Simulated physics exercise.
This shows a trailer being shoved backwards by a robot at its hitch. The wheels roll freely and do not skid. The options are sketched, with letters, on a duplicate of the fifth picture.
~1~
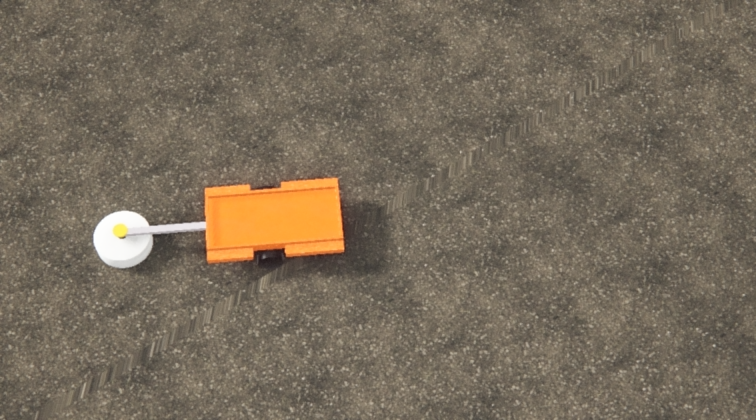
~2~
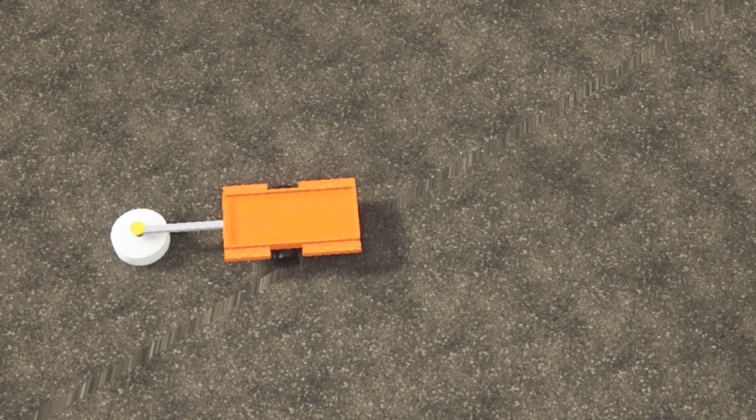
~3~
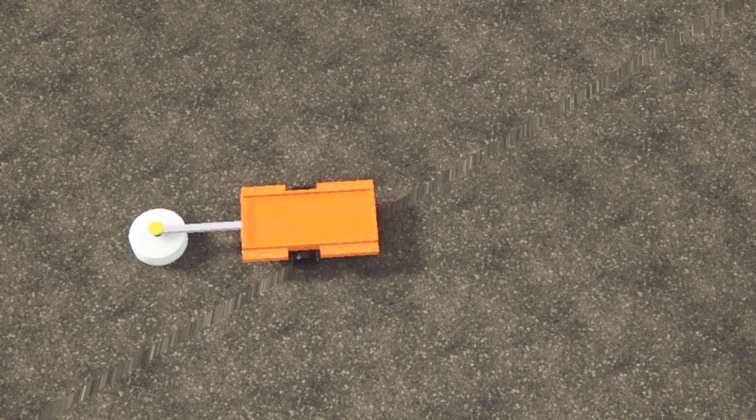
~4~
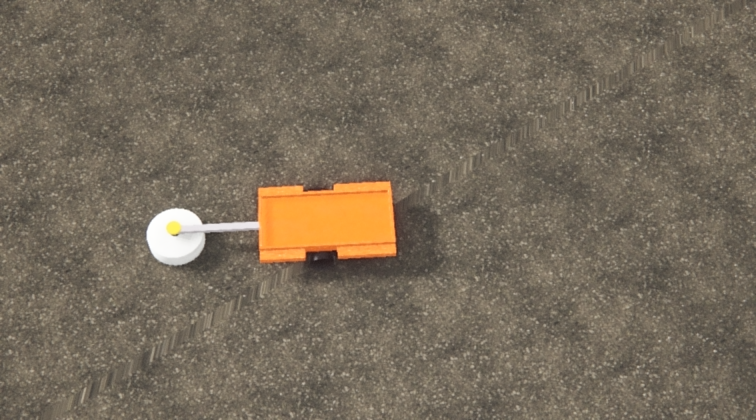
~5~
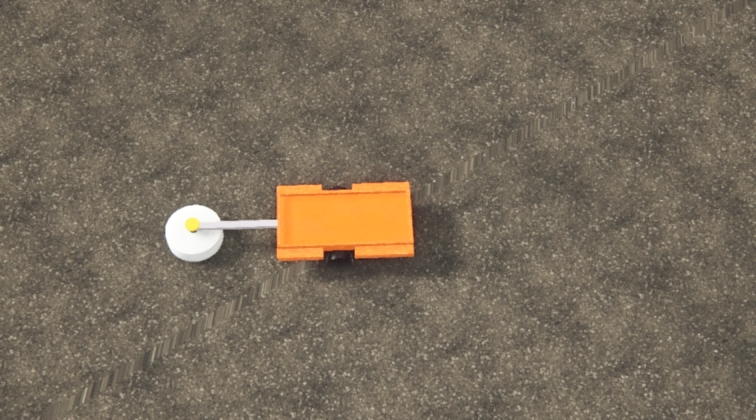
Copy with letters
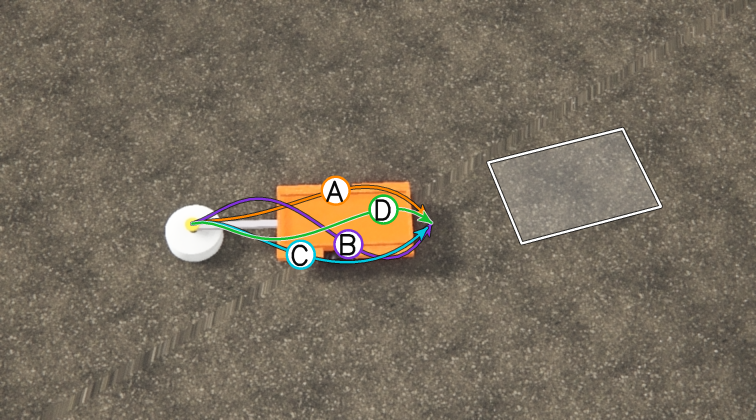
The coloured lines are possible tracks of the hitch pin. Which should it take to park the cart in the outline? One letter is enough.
Line D does it.
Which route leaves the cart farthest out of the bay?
A is the worst.
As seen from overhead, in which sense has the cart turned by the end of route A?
On that route, clockwise.
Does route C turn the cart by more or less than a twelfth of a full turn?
It turns more than that.
On the marked copy, A from (192, 224) via (316, 196) to (427, 218); B from (192, 224) via (323, 227) to (432, 223); C from (192, 224) via (311, 258) to (427, 228); D from (192, 224) via (315, 232) to (432, 223); the bay at (574, 184).
With D. Early on, robot (277, 247), cart (425, 210).
Further on, robot (360, 223), cart (508, 195).
At the end, robot (431, 230), cart (572, 184); the cart stands in the bay.
As for the rest, A leaves the cart at (579, 268), out of the bay; B leaves the cart at (582, 220), out of the bay; C leaves the cart at (536, 139), out of the bay.
